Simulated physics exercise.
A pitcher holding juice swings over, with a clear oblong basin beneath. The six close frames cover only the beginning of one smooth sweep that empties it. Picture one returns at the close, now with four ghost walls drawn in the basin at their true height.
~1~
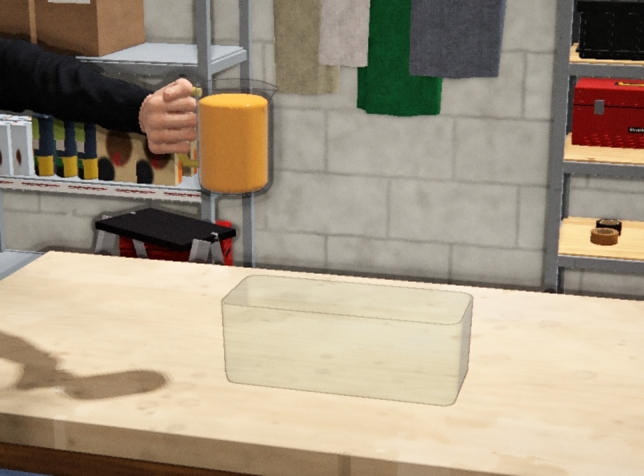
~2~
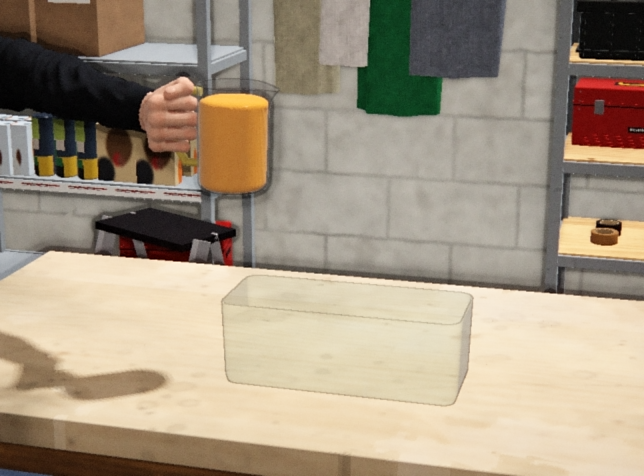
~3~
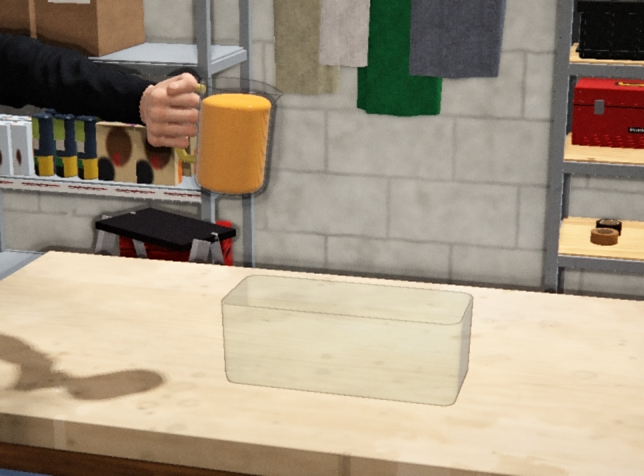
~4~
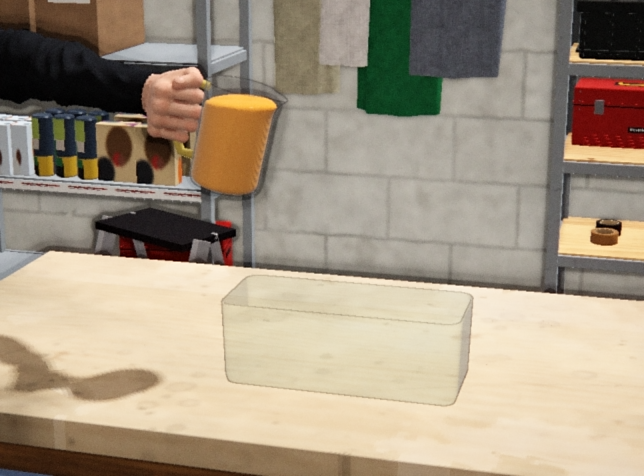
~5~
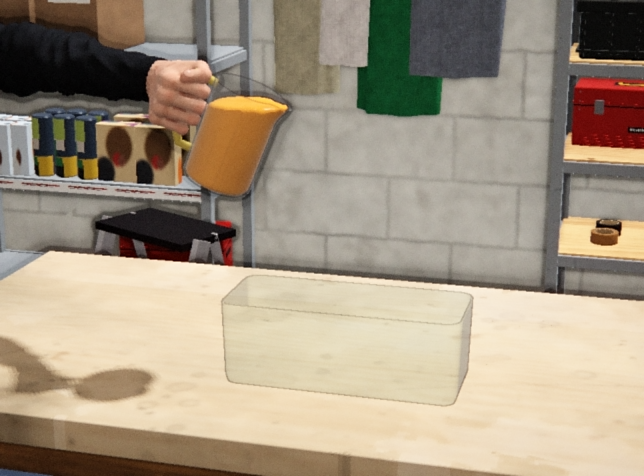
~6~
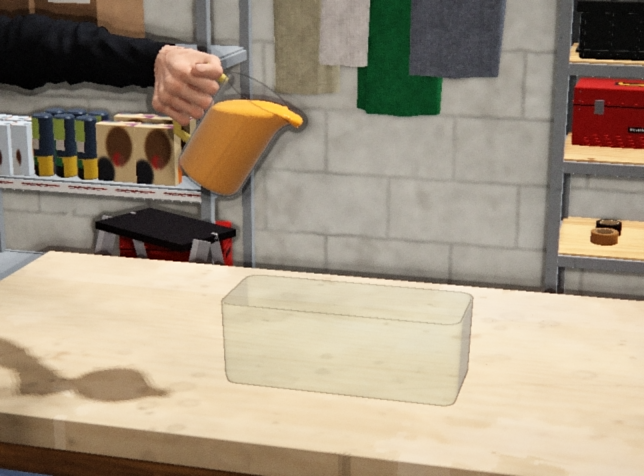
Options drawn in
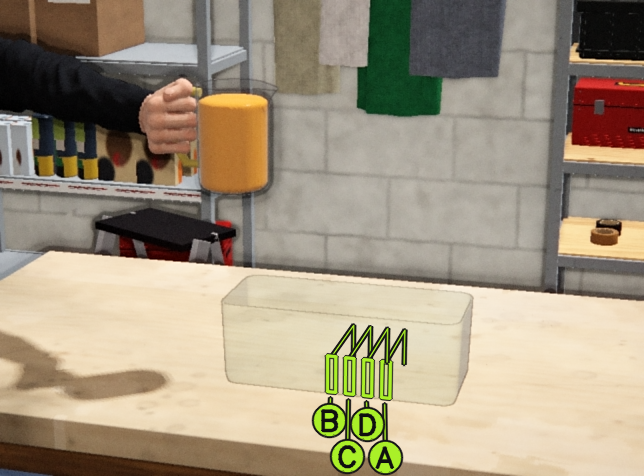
A hand in a dark sleeve reaches in from the left, gripping an orange-filled pitcher above a pale wooden workbench, seen from the front by a still camera in a grey block-walled workshop. A clear oblong basin sits empty on the bench, with shelves either side and hanging cloths behind. The hand holds the pitcher upright, then tilts it steadily rightward until juice just passes the lip.
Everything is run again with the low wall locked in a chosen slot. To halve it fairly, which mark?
The best place is C.
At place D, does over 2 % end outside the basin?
Yes, it does.
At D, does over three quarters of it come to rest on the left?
Yes.
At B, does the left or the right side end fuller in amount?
The right one.
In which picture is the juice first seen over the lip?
In picture 6.
On the marked copy, A at (384, 404); B at (330, 398); C at (348, 400); D at (366, 402).
Choosing A, about 92 % ends left of the wall and 5 % right of it; 4 % is lost outside.
Choosing B, about 14 % ends left of the wall and 84 % right of it.
Choosing C, about 56 % ends left of the wall and 42 % right of it.
Choosing D, about 87 % ends left of the wall and 3 % right of it; 10 % is lost outside.
